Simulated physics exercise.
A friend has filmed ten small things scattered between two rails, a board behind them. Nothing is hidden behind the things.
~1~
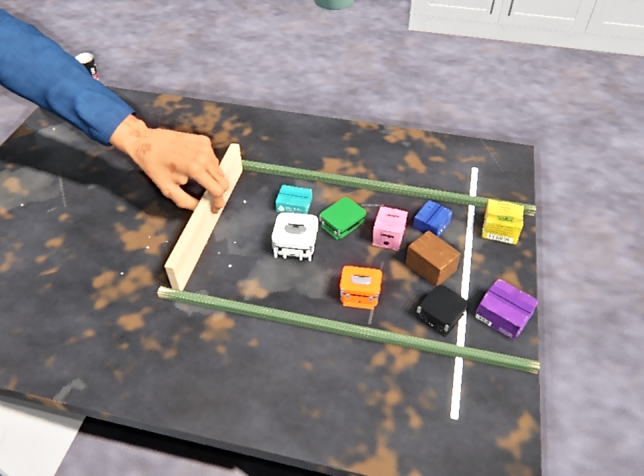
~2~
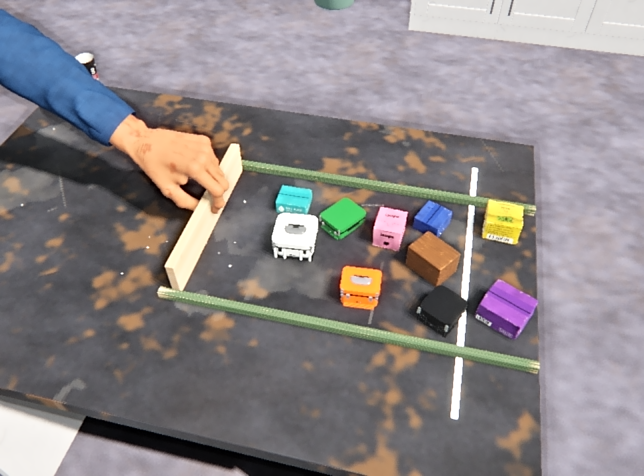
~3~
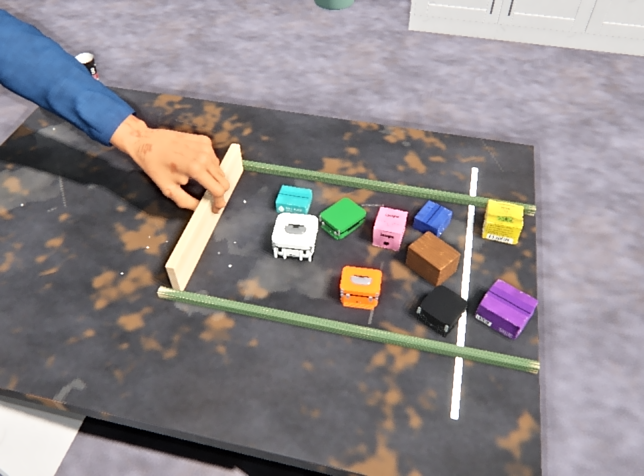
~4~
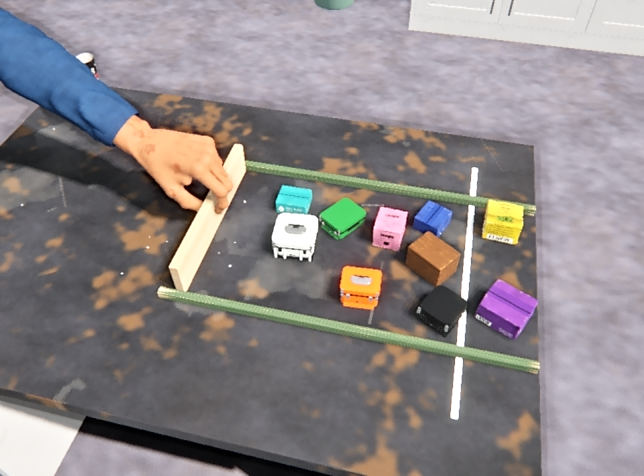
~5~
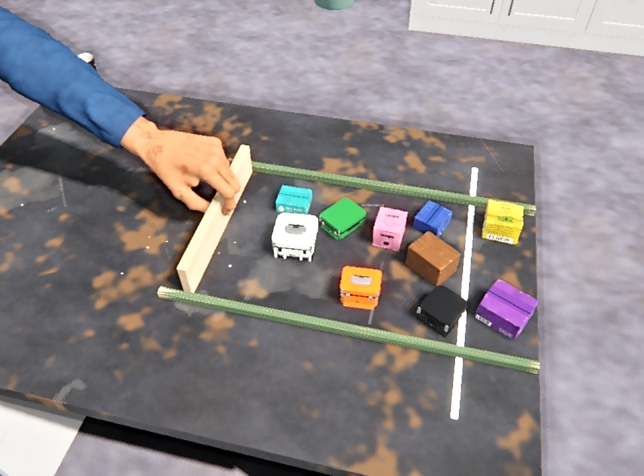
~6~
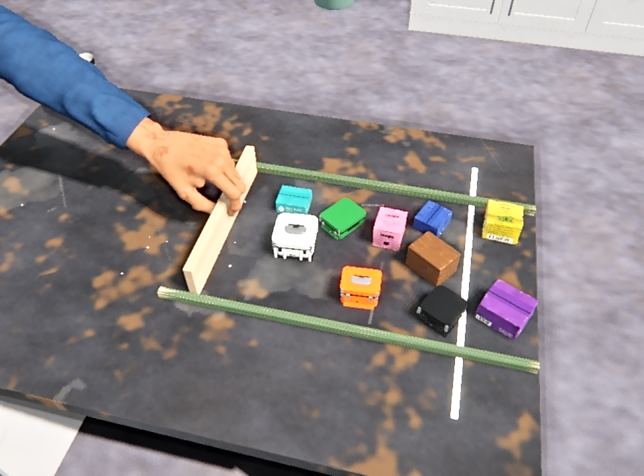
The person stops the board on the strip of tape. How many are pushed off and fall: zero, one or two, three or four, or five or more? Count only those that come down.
Here the number that fall off is one or two.
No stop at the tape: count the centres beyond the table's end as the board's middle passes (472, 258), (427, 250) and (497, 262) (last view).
It would be 2, 0 and 6.
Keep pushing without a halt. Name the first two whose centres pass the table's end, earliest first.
The order is the purple box, then the yellow box.
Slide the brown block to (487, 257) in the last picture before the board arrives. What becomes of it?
The brown block goes over.
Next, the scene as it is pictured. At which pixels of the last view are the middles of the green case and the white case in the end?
First (493, 241), then (489, 272).
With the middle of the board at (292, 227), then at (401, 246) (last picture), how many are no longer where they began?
The counts are 3 and 8.
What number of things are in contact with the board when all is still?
In contact: 4.
Early on, none off yet; purple box at rest near (506, 309); yellow box at rest near (503, 222); black case at rest near (442, 311).
Finally, the number that fall off is one or two; lost, yellow box and purple box.
